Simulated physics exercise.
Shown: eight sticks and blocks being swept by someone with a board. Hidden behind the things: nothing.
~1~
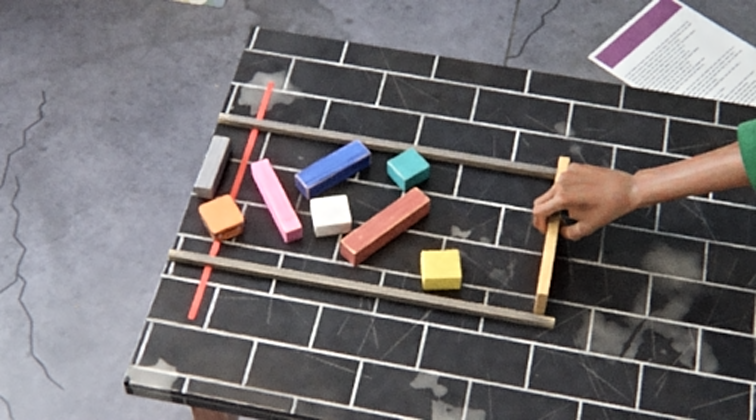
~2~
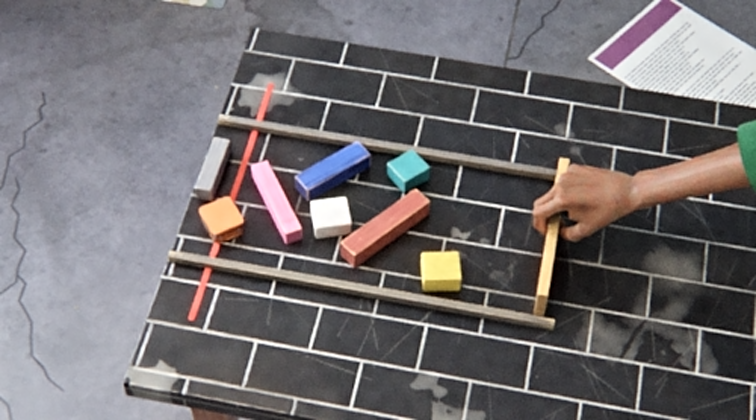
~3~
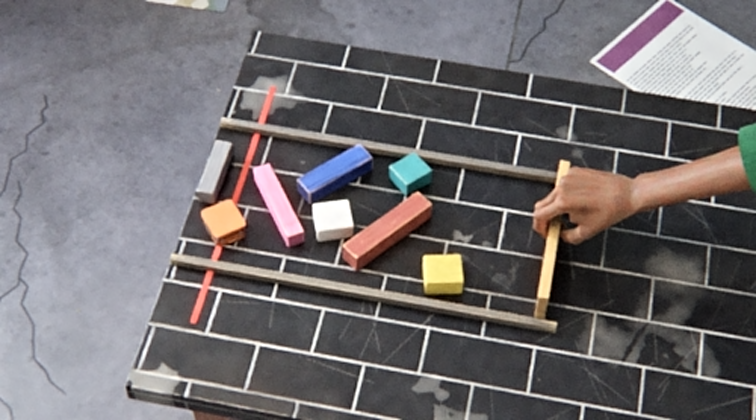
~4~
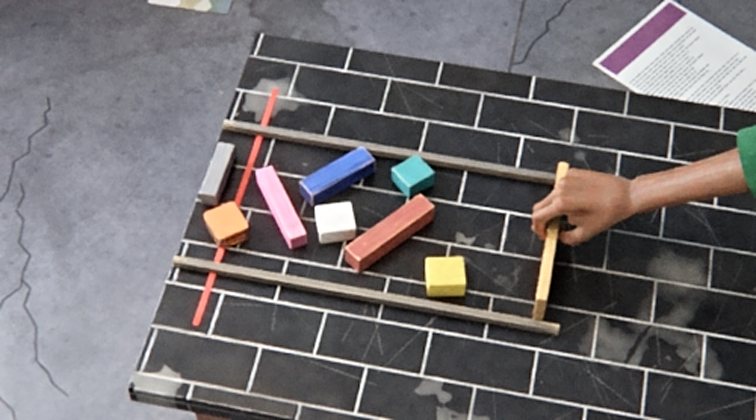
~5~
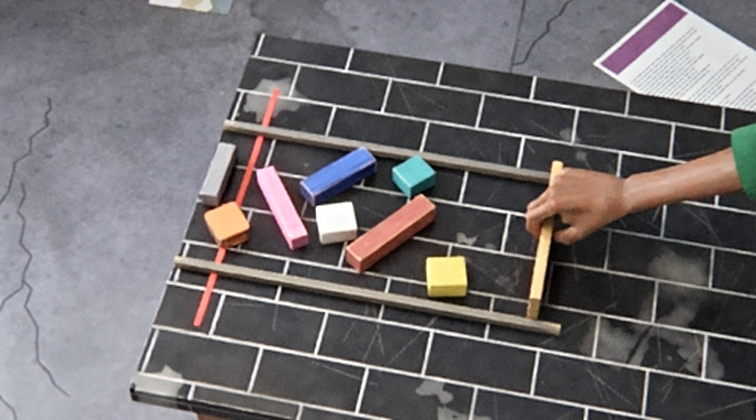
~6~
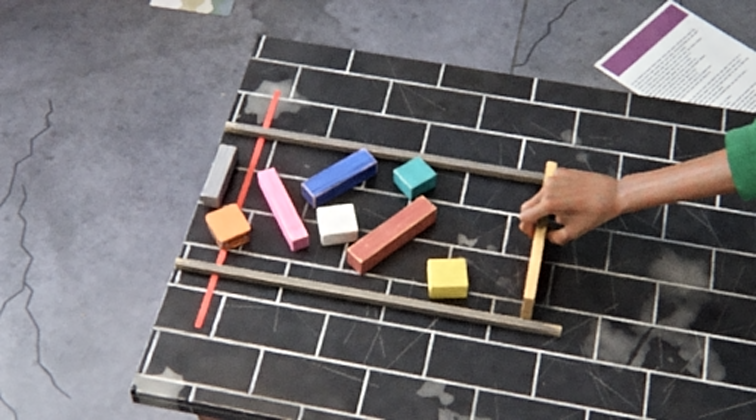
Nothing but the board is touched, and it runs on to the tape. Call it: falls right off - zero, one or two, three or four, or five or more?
Call: Five or more.
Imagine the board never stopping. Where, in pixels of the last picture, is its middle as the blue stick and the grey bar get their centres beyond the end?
The middle is at (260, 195) when it's the blue stick, and at (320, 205) when it's the grey bar.
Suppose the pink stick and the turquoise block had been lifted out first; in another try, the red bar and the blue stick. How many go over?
Result: 3, then 3.
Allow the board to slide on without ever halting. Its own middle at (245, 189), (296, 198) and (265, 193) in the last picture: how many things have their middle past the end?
5, 2, 4.
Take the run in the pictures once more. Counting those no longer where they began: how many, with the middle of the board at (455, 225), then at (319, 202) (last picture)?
At the first spot the count is 1, and at the second it is 8.
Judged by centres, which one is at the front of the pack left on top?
Foremost: The red bar.
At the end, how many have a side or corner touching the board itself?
3 are in contact with it.
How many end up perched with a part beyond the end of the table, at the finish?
The answer comes to 1.
A little later, none off yet; grey bar at rest near (220, 176); orange case at rest near (229, 228); pink stick at rest near (283, 209).
Next, none off yet; grey bar moving near (215, 175); orange case shifted a little near (212, 227); pink stick shifted a little near (236, 209).
When it is over, the number that fall off is five or more; down, white block, blue stick, pink stick, orange case and grey bar.
